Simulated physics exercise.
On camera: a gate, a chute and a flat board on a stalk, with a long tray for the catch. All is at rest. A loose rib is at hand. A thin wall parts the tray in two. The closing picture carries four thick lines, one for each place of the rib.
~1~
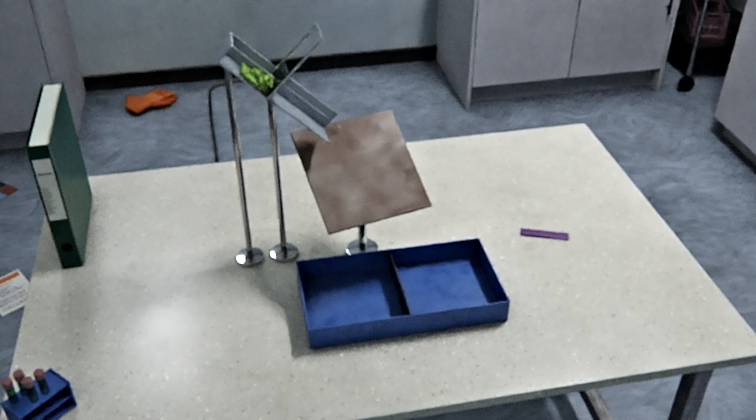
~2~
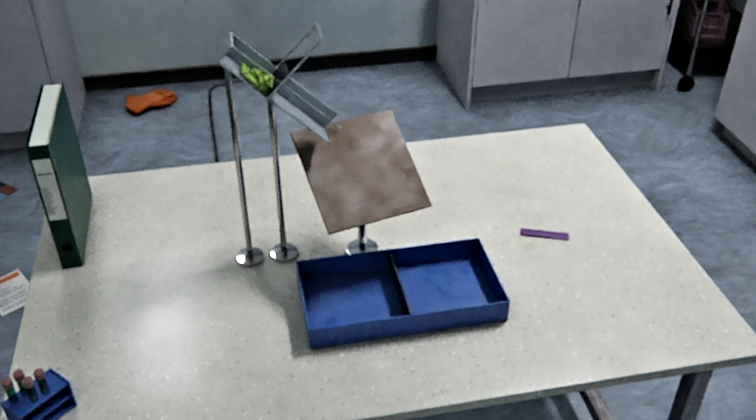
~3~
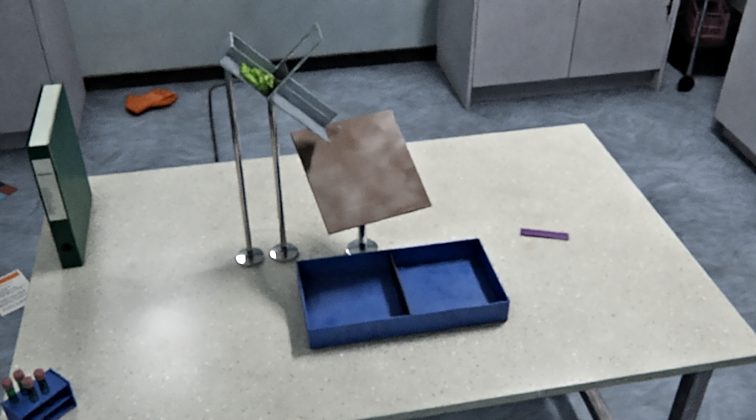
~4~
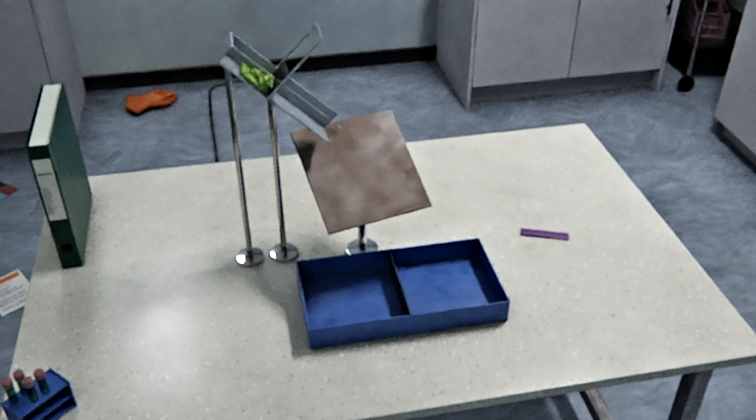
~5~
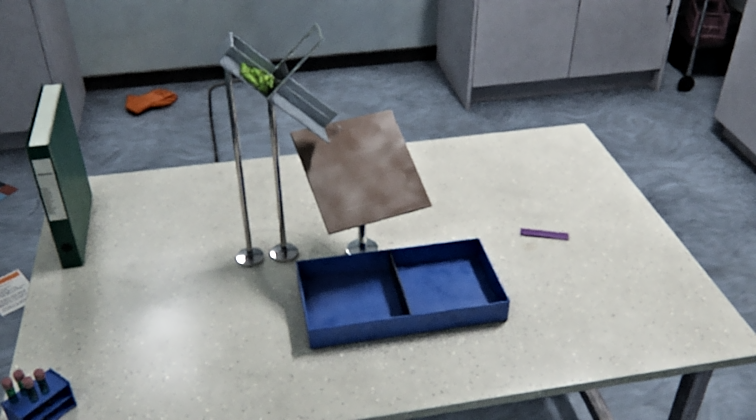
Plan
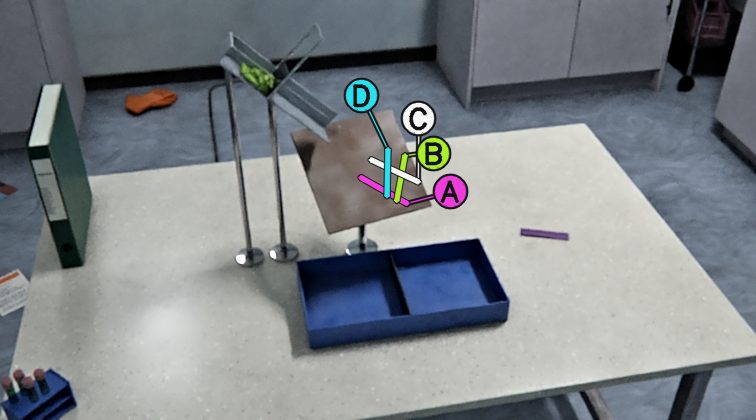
A blue tray split in two sat on a pale table before a tilted brownish board, with green pieces resting in a raised metal chute at its upper left. Nothing moved at all.
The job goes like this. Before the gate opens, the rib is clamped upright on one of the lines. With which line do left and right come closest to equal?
It is B.
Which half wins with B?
The left half.
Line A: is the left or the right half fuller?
Right.
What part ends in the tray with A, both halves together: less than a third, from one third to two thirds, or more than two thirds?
It is more than two thirds.
On the marked copy, line A from (361, 177) to (406, 203); line B from (405, 155) to (396, 200); line C from (371, 159) to (418, 181); line D from (387, 149) to (387, 195).
With A, of what is caught, about a tenth in the left half, almost all in the right.
With B, of what is caught, roughly two thirds in the left half, roughly a third in the right.
With C, of what is caught, about a tenth in the left half, almost all in the right.
With D, of what is caught, the larger part in the left half, about a tenth in the right.
